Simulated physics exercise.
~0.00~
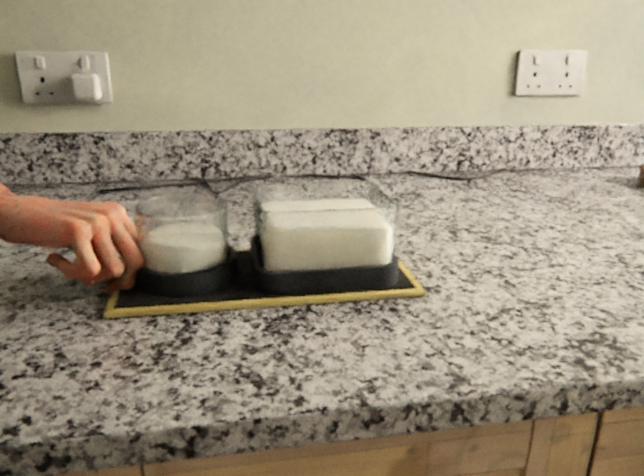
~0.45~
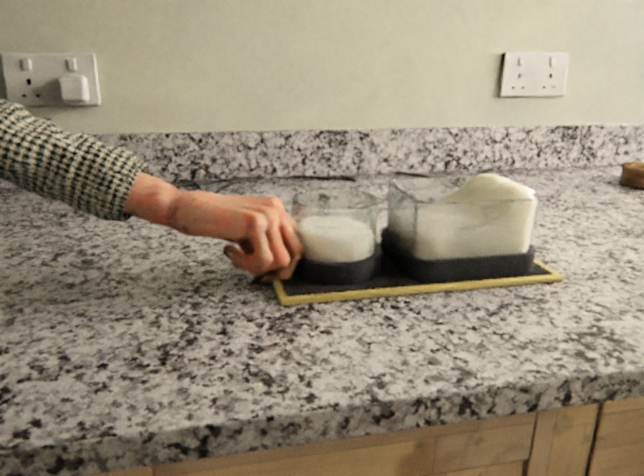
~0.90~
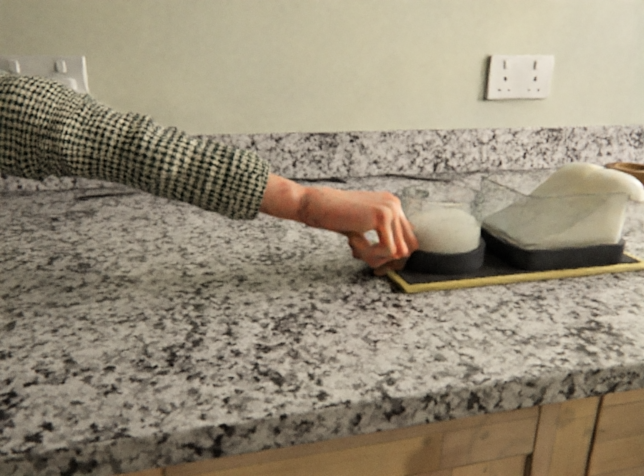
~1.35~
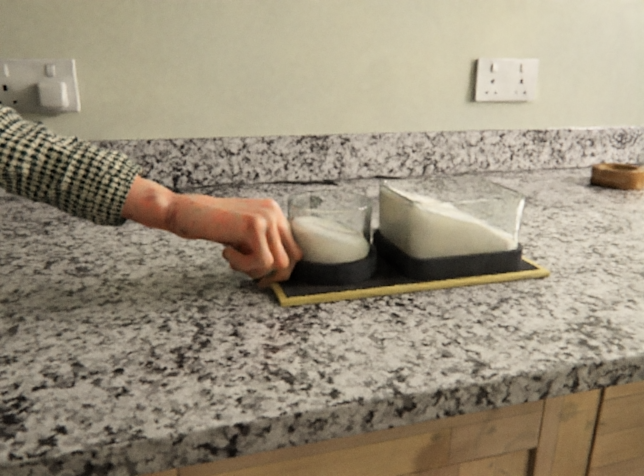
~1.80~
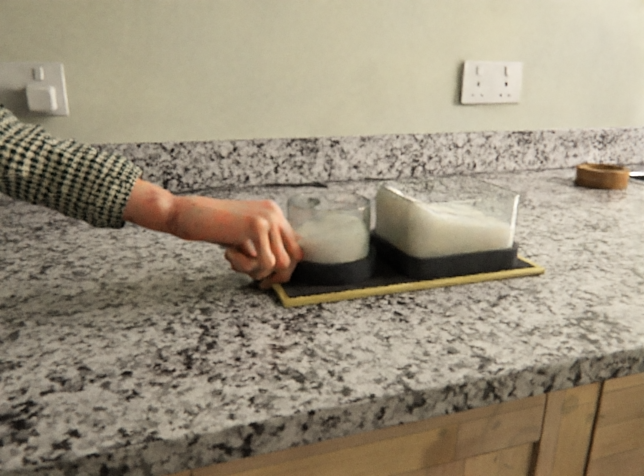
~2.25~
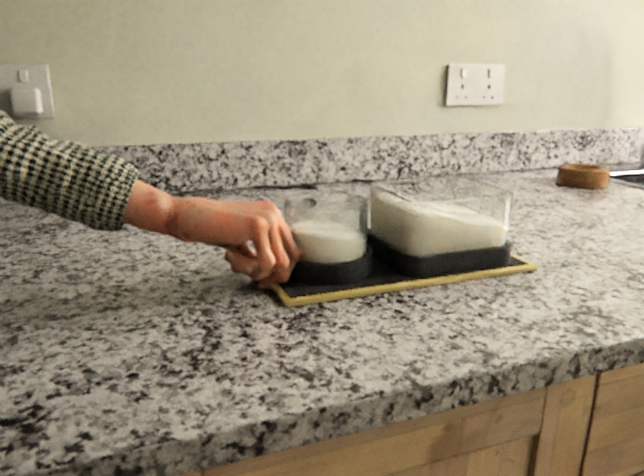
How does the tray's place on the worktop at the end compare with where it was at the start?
The tray ends up farther to the right on the worktop than where it started.
